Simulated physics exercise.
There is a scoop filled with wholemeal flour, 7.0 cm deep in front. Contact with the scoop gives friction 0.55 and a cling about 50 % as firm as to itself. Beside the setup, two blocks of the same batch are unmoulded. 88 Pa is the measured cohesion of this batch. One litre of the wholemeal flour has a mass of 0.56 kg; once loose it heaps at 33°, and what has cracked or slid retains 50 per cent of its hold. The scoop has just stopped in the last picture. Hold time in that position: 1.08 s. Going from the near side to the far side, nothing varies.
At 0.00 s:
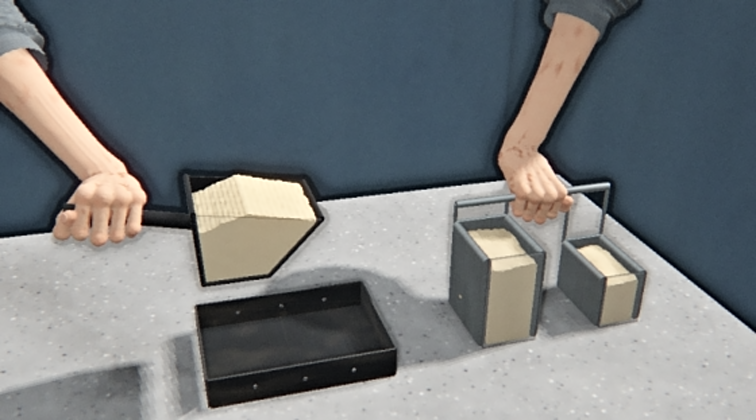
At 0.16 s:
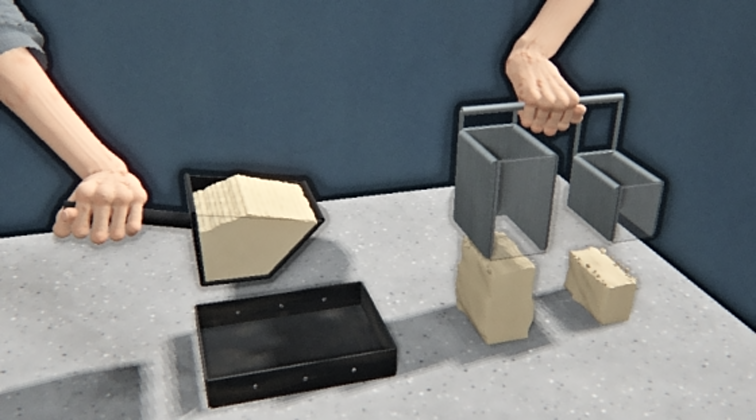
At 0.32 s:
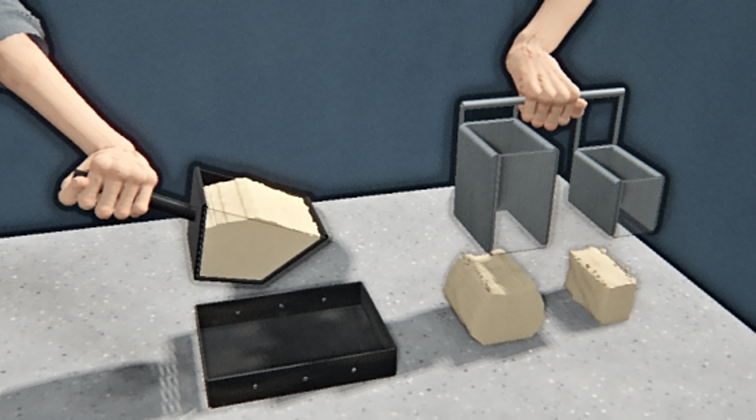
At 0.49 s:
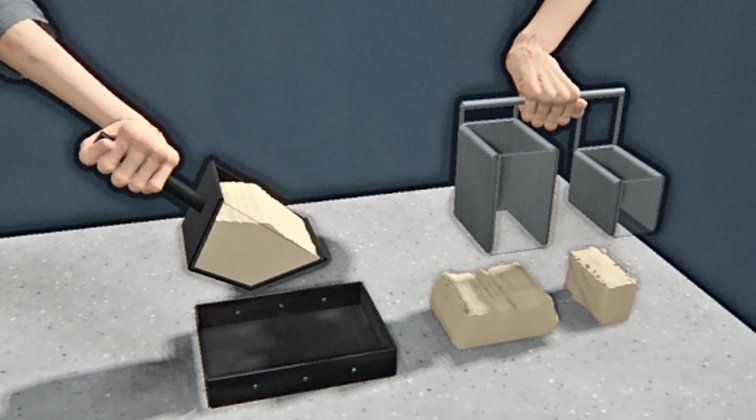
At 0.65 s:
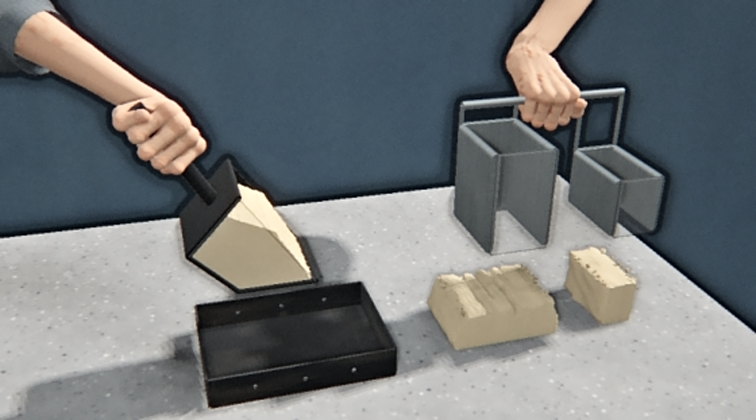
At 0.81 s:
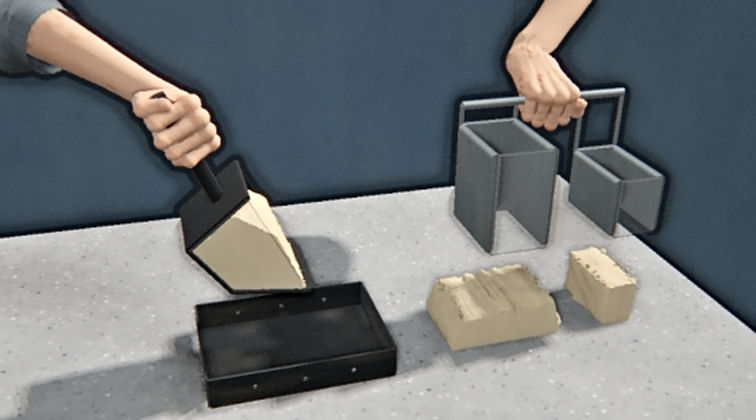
Flour-filled scoop tilting steeply above a black tray as a lifted double mould leaves two blocks, the taller one slumping.
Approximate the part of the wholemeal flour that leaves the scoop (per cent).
Close to 0 percent.
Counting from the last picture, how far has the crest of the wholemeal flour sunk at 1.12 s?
Around 0.0 cm.
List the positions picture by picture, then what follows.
The first frame shows lip at (320, 217), tilt 0 degrees; crest of the wholemeal flour at (249, 214); block heights 13 cm, 7.1 cm (left to right).
The second frame shows lip at (321, 219), tilt 1 degrees; crest of the wholemeal flour at (243, 215); block heights 12 cm, 7.0 cm (left to right).
The third frame shows lip at (325, 235), tilt 13 degrees; crest of the wholemeal flour at (253, 217); block heights 9.2 cm, 7.0 cm (left to right).
The fourth frame shows lip at (324, 257), tilt 30 degrees; crest of the wholemeal flour at (217, 222); block heights 6.2 cm, 7.0 cm (left to right).
The fifth frame shows lip at (316, 278), tilt 46 degrees; crest of the wholemeal flour at (229, 219); block heights 5.9 cm, 7.0 cm (left to right).
The sixth frame shows lip at (310, 288), tilt 54 degrees; crest of the wholemeal flour at (233, 218); block heights 5.8 cm, 7.0 cm (left to right).
After 0.95 s, the scoop is at 54 degrees and 0 % has left it.
After 1.12 s, the scoop is at 54 degrees and 0 % has left it.
After 1.29 s, the scoop is at 54 degrees and 0 % has left it.
After 1.46 s, the scoop is at 54 degrees and 0 % has left it.
After 1.57 s, the scoop is at 54 degrees and 0 % has left it.
